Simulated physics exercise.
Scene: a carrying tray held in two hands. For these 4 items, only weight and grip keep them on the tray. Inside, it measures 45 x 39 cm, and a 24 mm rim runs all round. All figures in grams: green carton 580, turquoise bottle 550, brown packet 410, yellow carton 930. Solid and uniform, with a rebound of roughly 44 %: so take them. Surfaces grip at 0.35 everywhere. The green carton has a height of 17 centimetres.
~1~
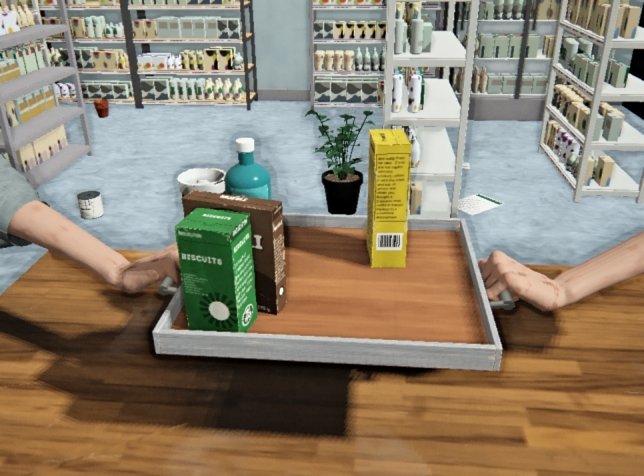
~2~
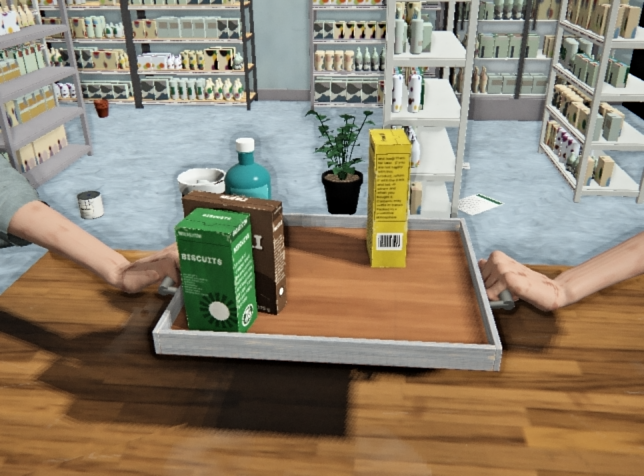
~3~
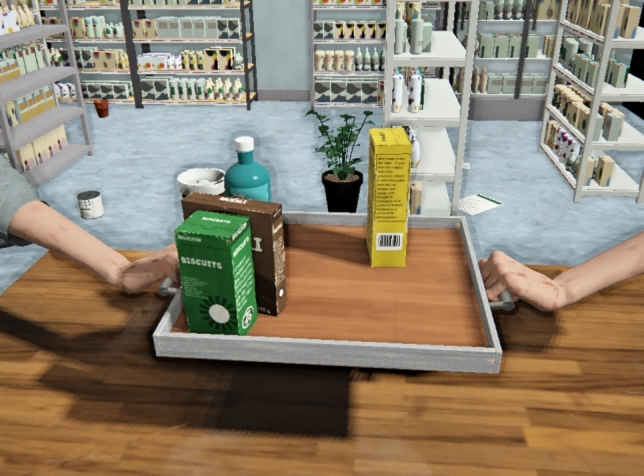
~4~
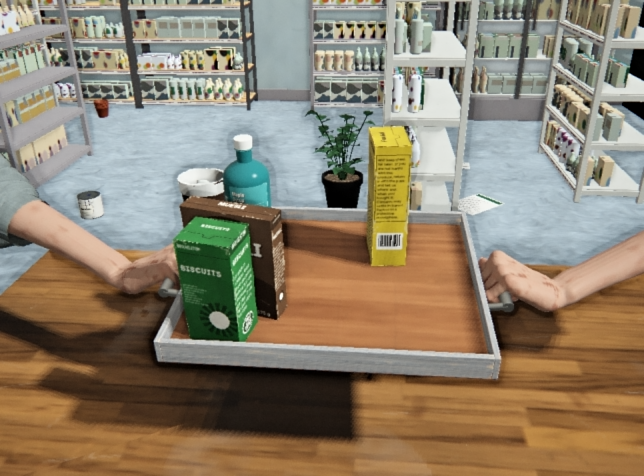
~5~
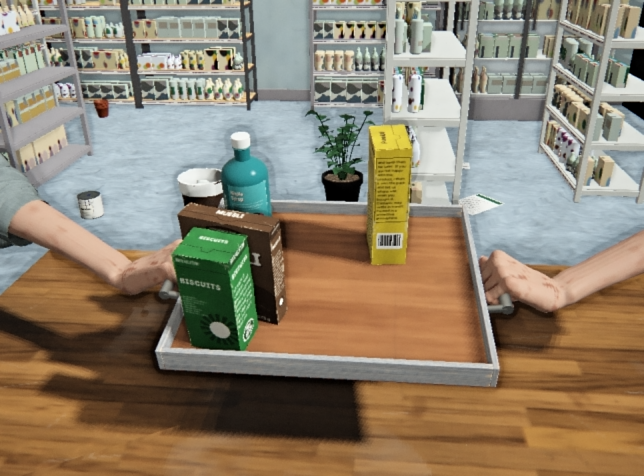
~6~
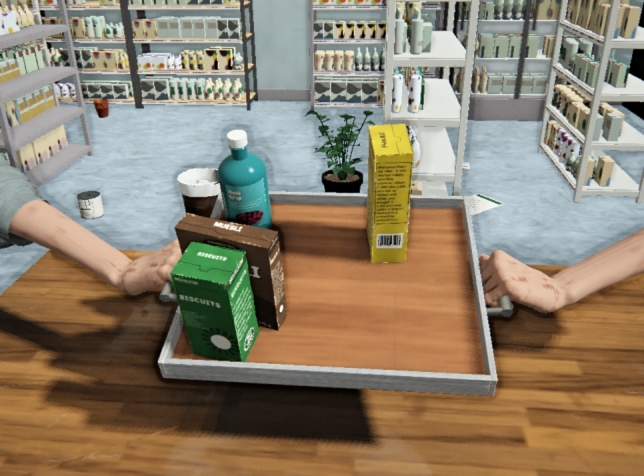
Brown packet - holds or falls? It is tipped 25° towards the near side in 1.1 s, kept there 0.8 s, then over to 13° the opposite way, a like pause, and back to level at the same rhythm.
Falls.
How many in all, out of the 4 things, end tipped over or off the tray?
Total count: 4.
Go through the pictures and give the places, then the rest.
The first frame shows tray level; brown packet (236, 253); green carton (219, 275).
The second frame shows tray level; yellow carton (387, 199); green carton (219, 275).
The third frame shows tray at 1°, near edge down; yellow carton (387, 199).
The fourth frame shows tray at 4°, near edge down; green carton (218, 284).
The fifth frame shows tray at 9°, near edge down; yellow carton (388, 197); green carton (218, 293).
The sixth frame shows tray at 15°, near edge down; brown packet (234, 273); turquoise bottle (244, 183).
Then, 1.00 s past the last view, tray at 25°, near edge down; green carton, brown packet and yellow carton now off the tray; turquoise bottle tipped 28° against what carries it.
Then, 1.80 s past the last view, tray at 9°, near edge down; turquoise bottle now off the tray.
Then, 2.50 s past the last view, tray at 13°, far edge down.
Finally, off the tray and tipped over, green carton, turquoise bottle, brown packet and yellow carton.
